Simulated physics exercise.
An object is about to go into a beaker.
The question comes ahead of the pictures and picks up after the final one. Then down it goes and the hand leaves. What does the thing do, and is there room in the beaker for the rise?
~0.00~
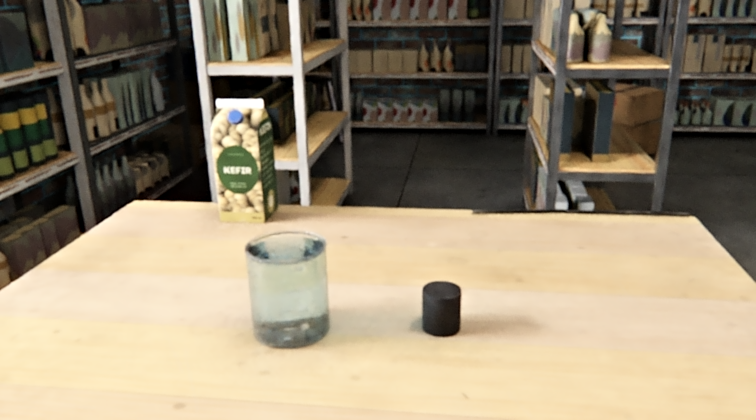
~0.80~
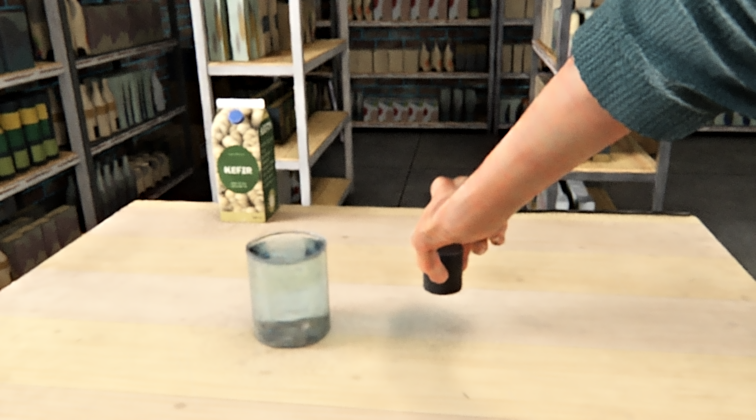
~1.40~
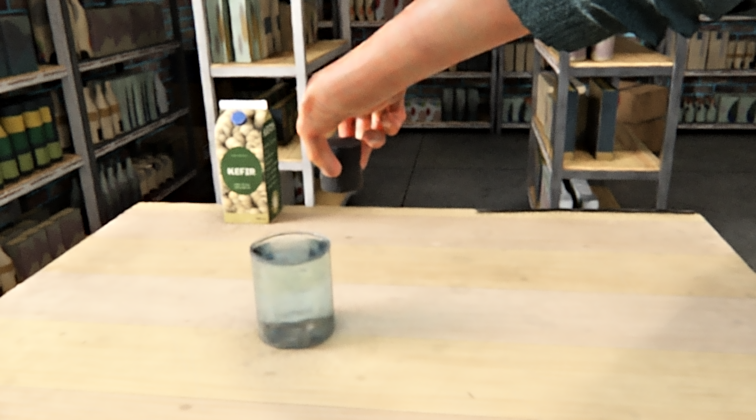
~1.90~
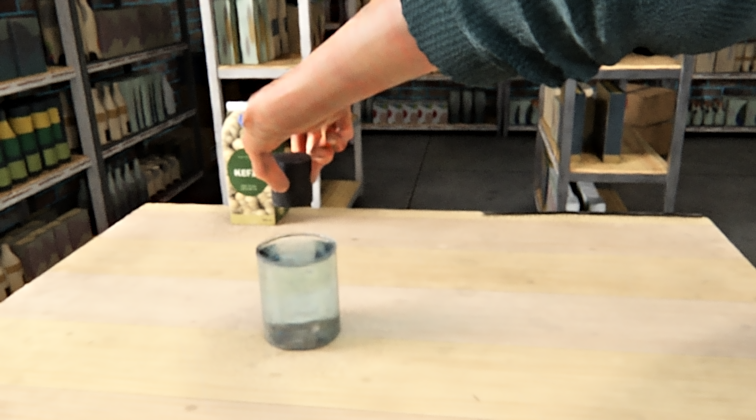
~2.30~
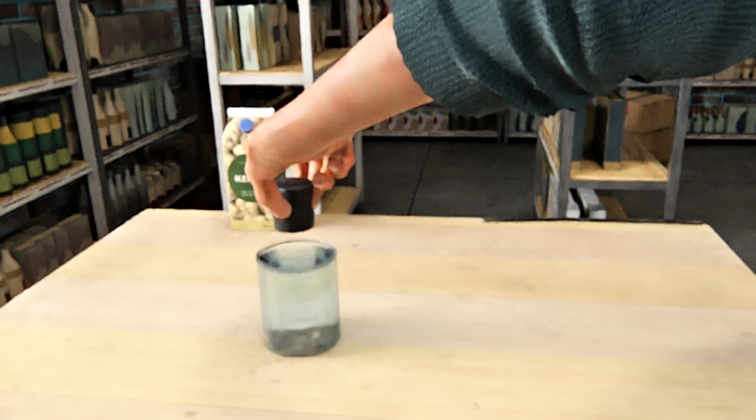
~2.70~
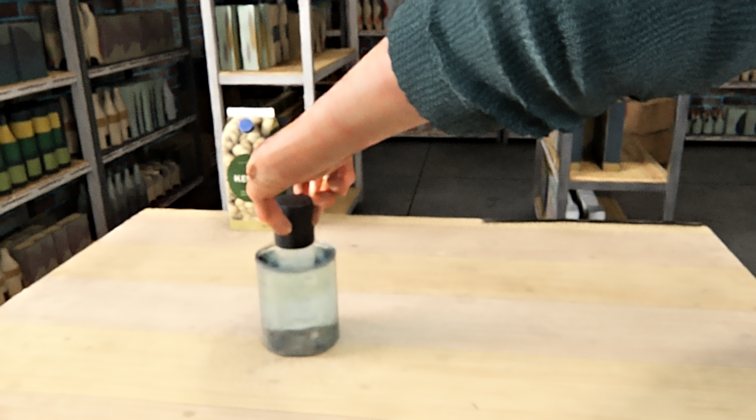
Put in the water, the thing drops down, and the beaker spills over.
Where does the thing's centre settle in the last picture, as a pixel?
(300, 316), roughly.
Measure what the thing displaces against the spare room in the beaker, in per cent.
Around 230 percent.
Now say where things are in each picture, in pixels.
The iron weight lies on the top at (441, 308); beaker (289, 287) nearly full, in the first frame.
A hand picks up the iron weight at (443, 267); beaker nearly full, surface at (287, 250), in the second frame.
The iron weight is carried over at (341, 164); beaker (294, 288) nearly full, in the third frame.
The iron weight is above the beaker at (291, 179); beaker nearly full, surface at (297, 252), in the fourth frame.
The iron weight comes down at (293, 204); beaker (300, 295) nearly full, in the fifth frame.
The iron weight is just over the surface at (294, 221); beaker nearly full, surface at (296, 258), in the sixth frame.
After 3.0 s, the iron weight enters the water; the beaker is full to the brim.
After 3.4 s, the iron weight goes on down; the beaker is full to the brim; a puddle lies round it.
After 5.0 s, the iron weight rests at the bottom; the beaker is full to the brim; a puddle lies round it.
